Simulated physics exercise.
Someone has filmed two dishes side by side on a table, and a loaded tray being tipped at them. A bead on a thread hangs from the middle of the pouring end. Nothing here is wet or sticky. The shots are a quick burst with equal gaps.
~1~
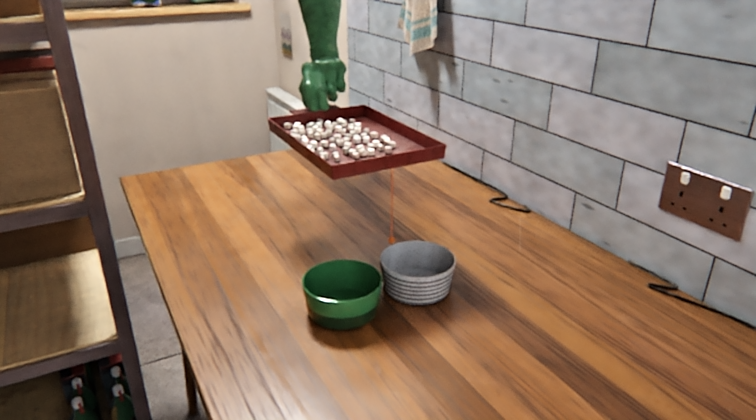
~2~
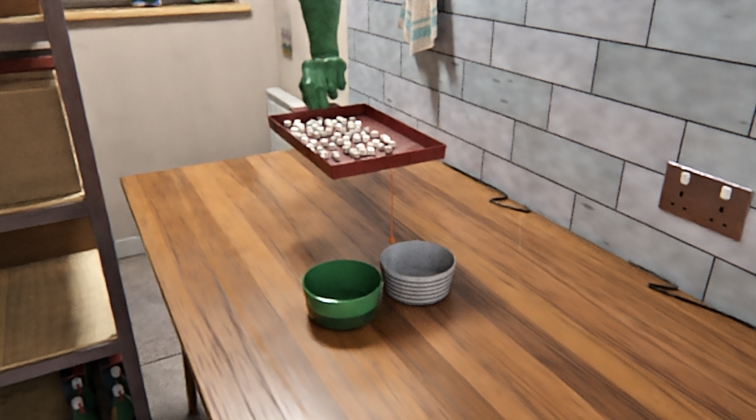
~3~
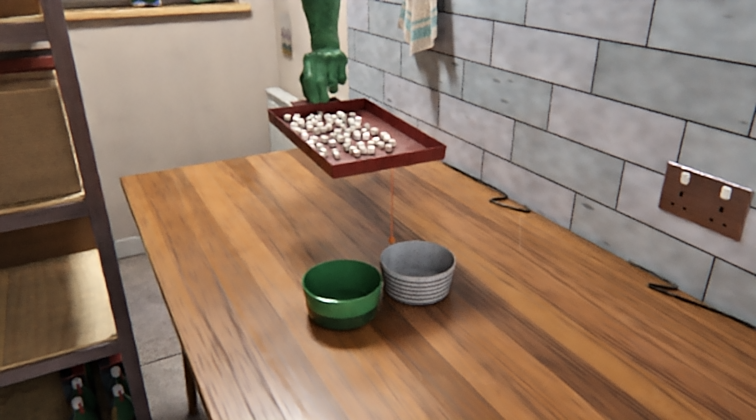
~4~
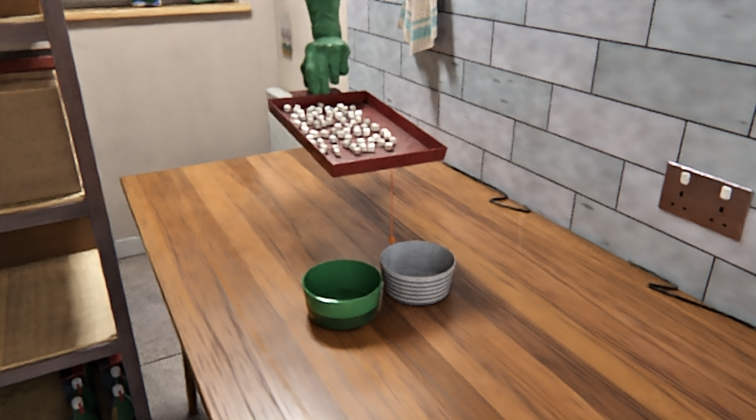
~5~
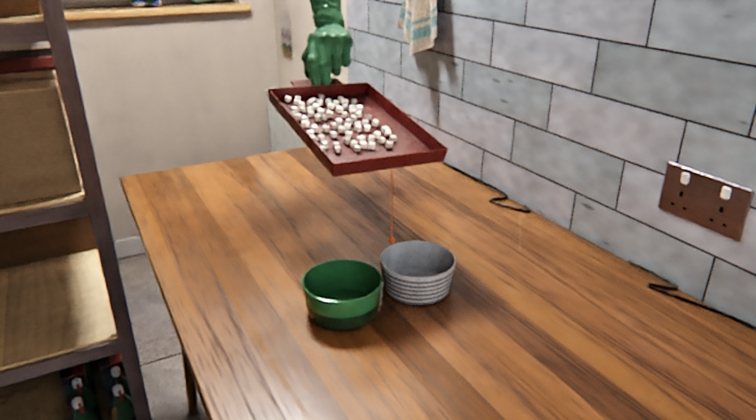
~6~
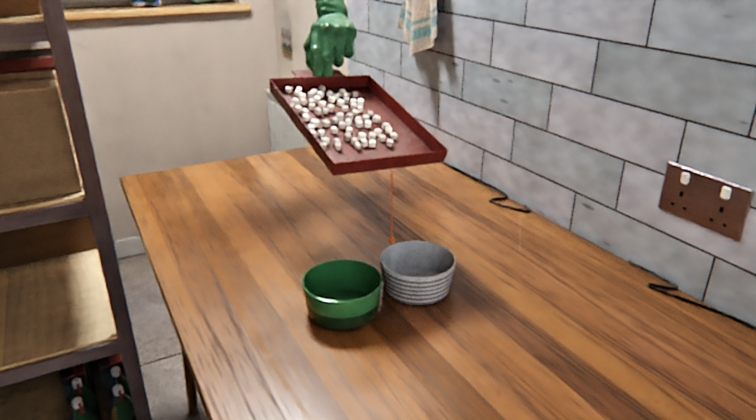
In a kitchen with a grey tiled wall, seen from slightly above by a still camera, a long wooden table stands beside shelves on the left. A green bowl sits left of a grey ribbed one, and above them a green hand is at the far end of a dark red tray of white lumps. The hand rises slightly, and the tray's far end lifts gradually, steepening its slant toward the viewer.
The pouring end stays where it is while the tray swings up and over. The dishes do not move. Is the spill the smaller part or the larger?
The two hold over half of the load.
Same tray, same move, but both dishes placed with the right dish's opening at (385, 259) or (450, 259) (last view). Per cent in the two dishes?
First some 20, then 80 per cent.
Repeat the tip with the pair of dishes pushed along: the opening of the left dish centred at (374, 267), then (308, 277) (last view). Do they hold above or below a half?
One: More than half. Two: Less than half.
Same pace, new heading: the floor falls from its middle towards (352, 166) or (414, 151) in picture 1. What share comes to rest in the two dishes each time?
Near 80 % and 20 %.
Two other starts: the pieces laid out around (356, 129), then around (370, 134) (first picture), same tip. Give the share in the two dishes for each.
First some 40, then 40 per cent.
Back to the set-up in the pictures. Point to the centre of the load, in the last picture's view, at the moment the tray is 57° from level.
Roughly at (403, 147).
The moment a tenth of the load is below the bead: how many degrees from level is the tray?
Near 110 degrees.
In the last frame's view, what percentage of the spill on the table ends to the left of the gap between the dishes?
Near 10 %.
Shortly afterwards, tray tipped steeply; the whole lot on the tray.
Next, tray tipped right over; all but a few on the tray; only a few in the right dish; only a few outside both; only a few in the air.
Some moments later, tray tipped past a quarter turn; near two thirds in the right dish; near a third outside both.
In the end, tray tipped past a quarter turn; none at all in the left dish; near two thirds in the right dish; near a third outside both.
